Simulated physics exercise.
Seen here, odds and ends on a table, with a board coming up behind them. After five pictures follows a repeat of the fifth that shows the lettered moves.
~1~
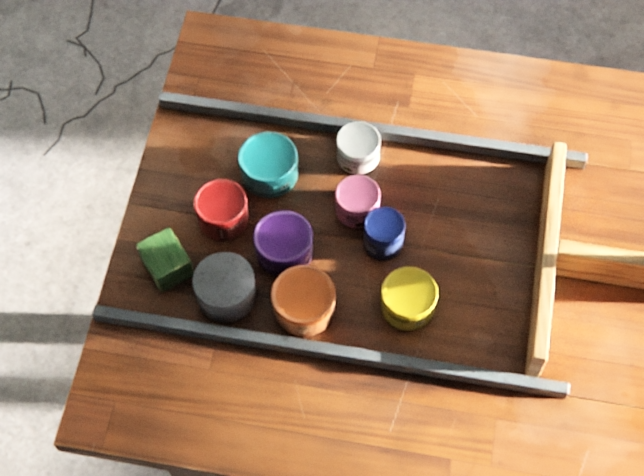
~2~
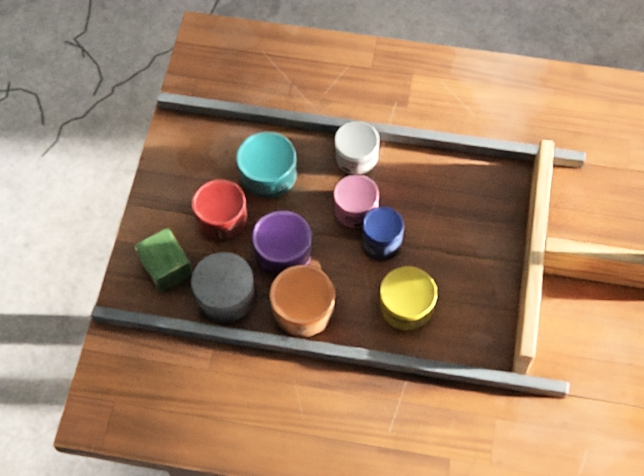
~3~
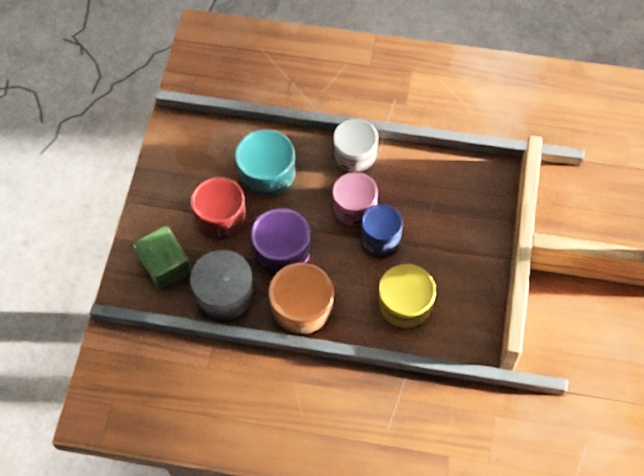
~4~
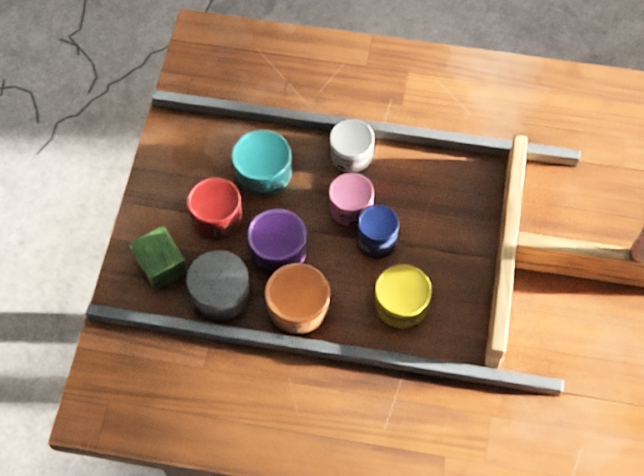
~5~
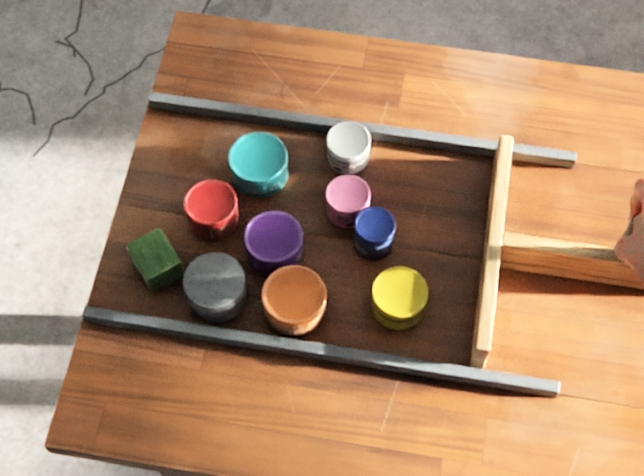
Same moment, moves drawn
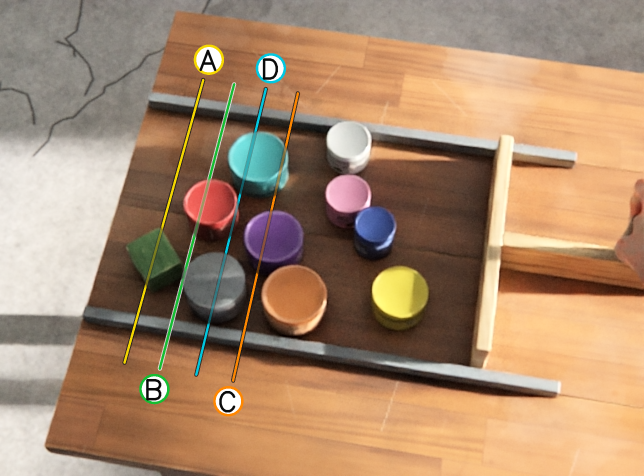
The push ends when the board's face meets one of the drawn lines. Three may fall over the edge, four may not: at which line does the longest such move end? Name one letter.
B is the last line within the limit.
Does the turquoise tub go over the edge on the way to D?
By then, no.
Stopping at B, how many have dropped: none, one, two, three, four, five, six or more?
Three.
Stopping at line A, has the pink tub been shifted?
By then, yes.
On the copy, A at (167, 211); B at (200, 216); C at (268, 227); D at (234, 221).
On B. First, board (388, 221); orange tub (284, 302); yellow jar (343, 289).
Then, board (283, 205); green block (138, 243); red jar (160, 193).
Finally, board (201, 193); red jar over the edge; green block over the edge; three fallen.
By contrast, A drops five; C is within the limit but short; D is within the limit but short.
